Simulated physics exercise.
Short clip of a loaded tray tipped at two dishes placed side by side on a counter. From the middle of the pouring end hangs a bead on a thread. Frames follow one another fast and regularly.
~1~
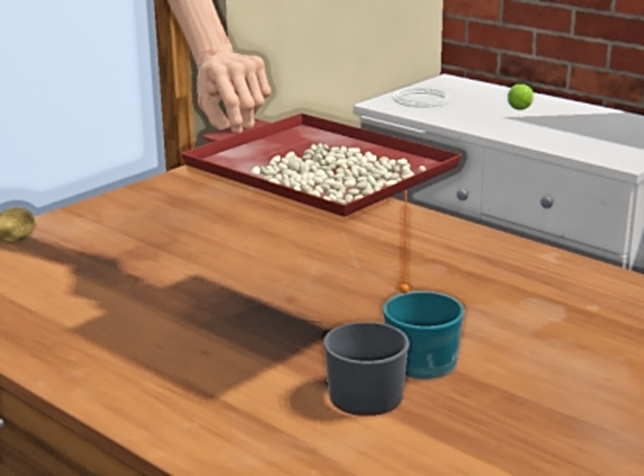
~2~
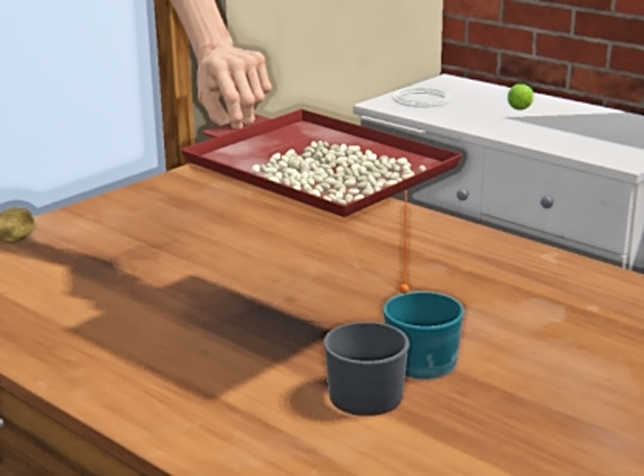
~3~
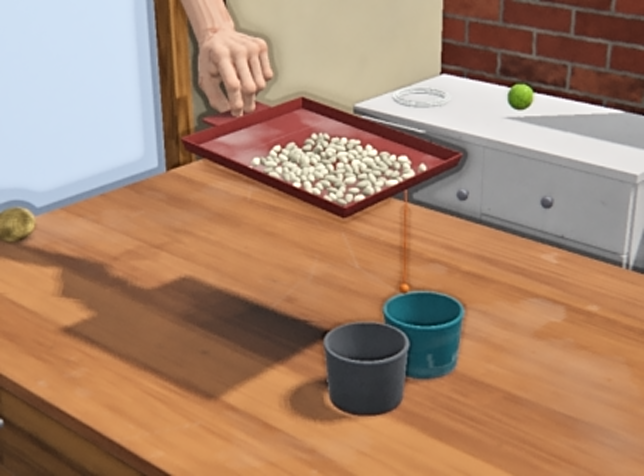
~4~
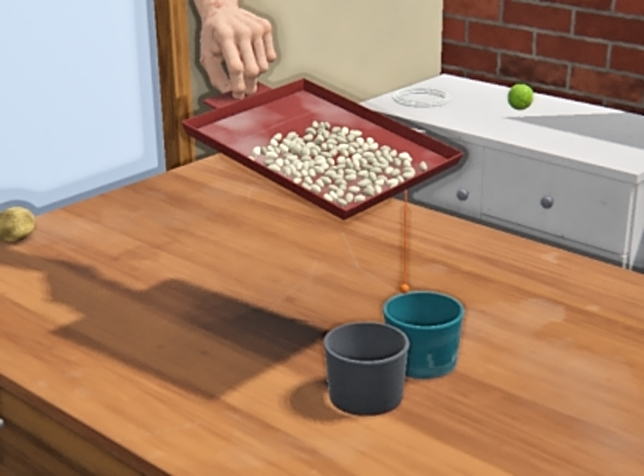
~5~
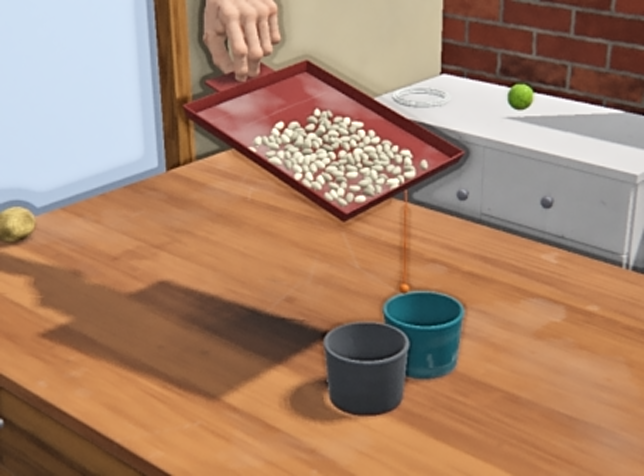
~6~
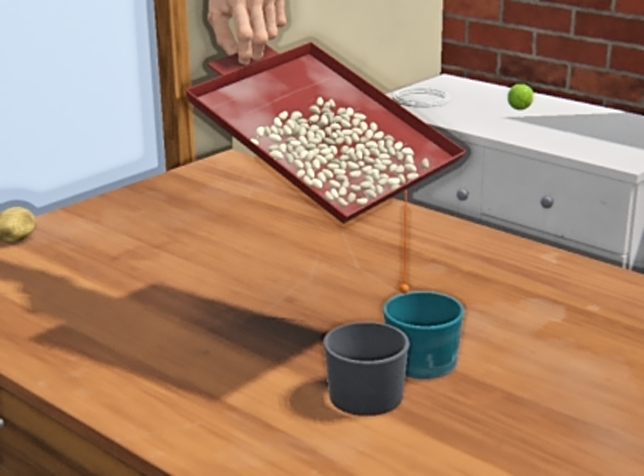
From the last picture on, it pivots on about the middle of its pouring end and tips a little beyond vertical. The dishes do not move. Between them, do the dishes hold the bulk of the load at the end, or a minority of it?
They hold the bulk.
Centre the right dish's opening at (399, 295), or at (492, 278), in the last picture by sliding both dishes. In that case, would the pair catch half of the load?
At place one a lesser share; at place two a lesser share.
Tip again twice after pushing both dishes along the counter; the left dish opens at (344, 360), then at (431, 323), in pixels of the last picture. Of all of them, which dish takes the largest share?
In the first try it's the one on the right, and in the second it's the one on the left.
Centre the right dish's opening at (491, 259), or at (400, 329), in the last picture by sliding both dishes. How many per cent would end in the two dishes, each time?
You'd get near 0 per cent and afterwards near 60 per cent.
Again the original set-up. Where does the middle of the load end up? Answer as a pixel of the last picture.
Around (382, 387).
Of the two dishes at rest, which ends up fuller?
Note: Fuller is the one placed left.
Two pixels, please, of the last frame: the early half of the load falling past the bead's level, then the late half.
I'd say close to (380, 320) at first and close to (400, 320) later on.
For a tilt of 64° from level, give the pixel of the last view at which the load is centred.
Centre estimate: (370, 164).
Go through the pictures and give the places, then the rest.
Corners of the pouring end (344, 203) and (457, 155), level; middle of the load (330, 173), white beans; left dish (398, 378); right dish (454, 342); bead on its thread (404, 289), in the first picture.
Corners of the pouring end (344, 204) and (457, 155), level; middle of the load (330, 172), in the second picture.
Corners of the pouring end (345, 205) and (458, 154), tipped barely, lowest at the left corner; middle of the load (330, 168), in the third picture.
Corners of the pouring end (346, 208) and (459, 152), tipped a little, lowest at the left corner; middle of the load (331, 162), in the fourth picture.
Corners of the pouring end (346, 210) and (460, 151), tipped clearly, lowest at the left corner; middle of the load (332, 156), in the fifth picture.
Corners of the pouring end (346, 213) and (461, 151), tipped clearly, lowest at the left corner; middle of the load (333, 150); left dish (398, 378); right dish (454, 342), in the sixth picture.
Just after the last frame, tray tipped steeply; almost all on the tray; just a few in the air.
A moment on, tray tipped past a quarter turn; the larger part on the tray; just a few in the left dish; just a few outside both; roughly a quarter in the air.
Further on, tray tipped past a quarter turn; roughly half in the left dish; roughly a quarter in the right dish; roughly a quarter outside both.
When it is over, tray tipped past a quarter turn; roughly half in the left dish; roughly a quarter in the right dish; roughly a quarter outside both.
